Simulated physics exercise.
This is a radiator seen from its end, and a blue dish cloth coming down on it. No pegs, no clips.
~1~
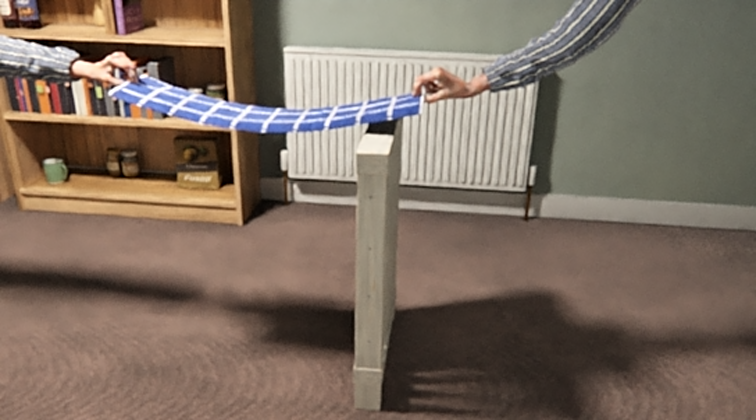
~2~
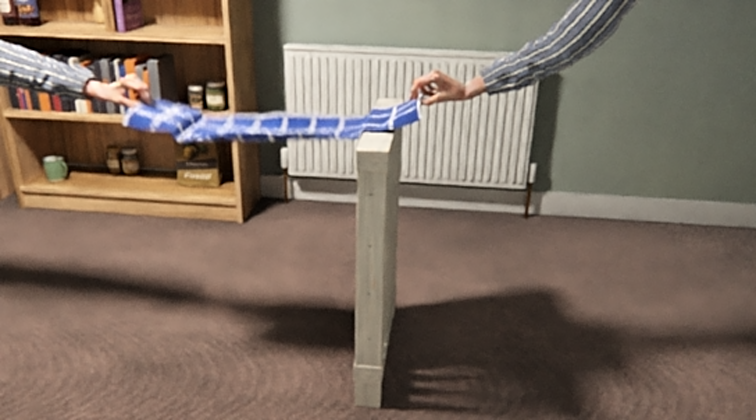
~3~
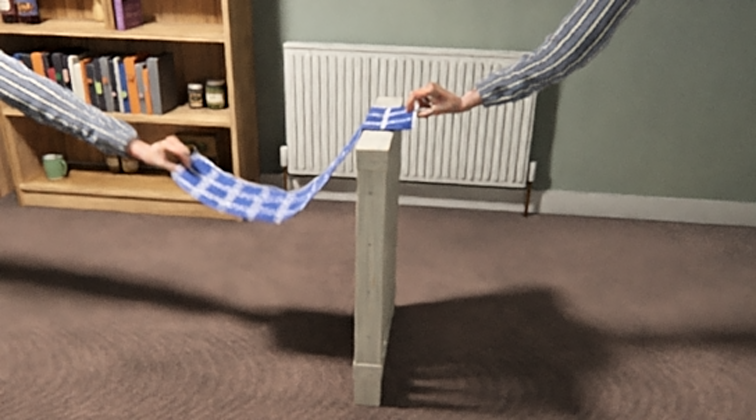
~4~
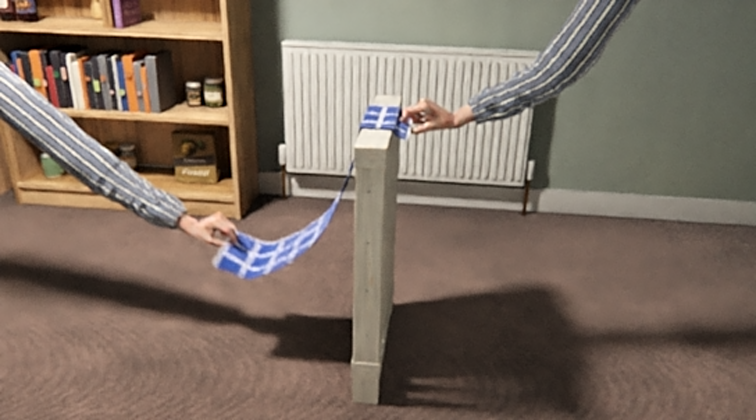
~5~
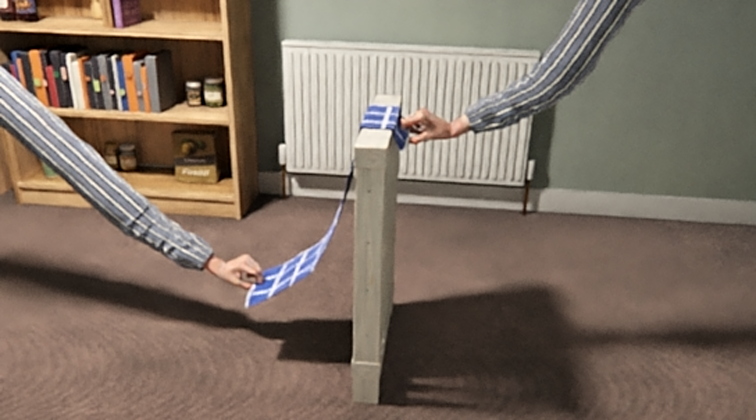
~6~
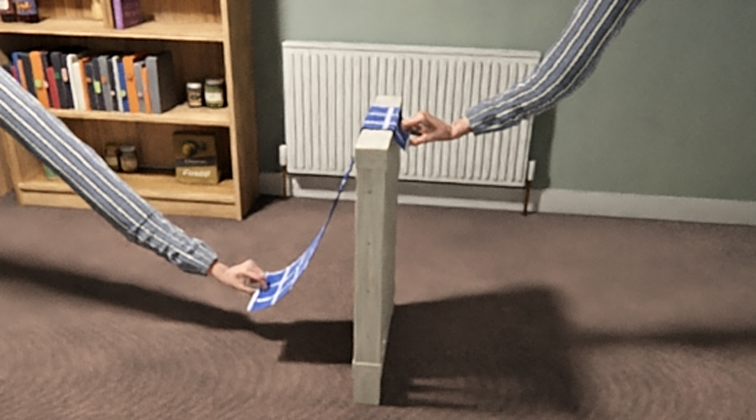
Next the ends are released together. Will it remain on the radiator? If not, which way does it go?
In the end the blue dish cloth drops leftwards.
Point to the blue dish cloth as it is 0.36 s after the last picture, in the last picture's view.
Close to (332, 291).
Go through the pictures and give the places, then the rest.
Left end (113, 97); right end (417, 115); top of the radiator (372, 158), in the first picture.
Left end (128, 126); right end (417, 121), in the second picture.
Left end (173, 179); right end (410, 130); top of the radiator (372, 153), in the third picture.
Left end (217, 267); right end (403, 139), in the fourth picture.
Left end (250, 306); right end (399, 148), in the fifth picture.
Left end (252, 311); right end (402, 149); far more of it on the left, in the sixth picture.
Then, 0.36 s after the last picture, dish cloth clear of the top and falling near (332, 291).
Then, 0.58 s after the last picture, dish cloth in a heap on the floor near (332, 346).
At rest, dish cloth in a heap on the floor near (331, 347). The blue dish cloth slips off to the left.
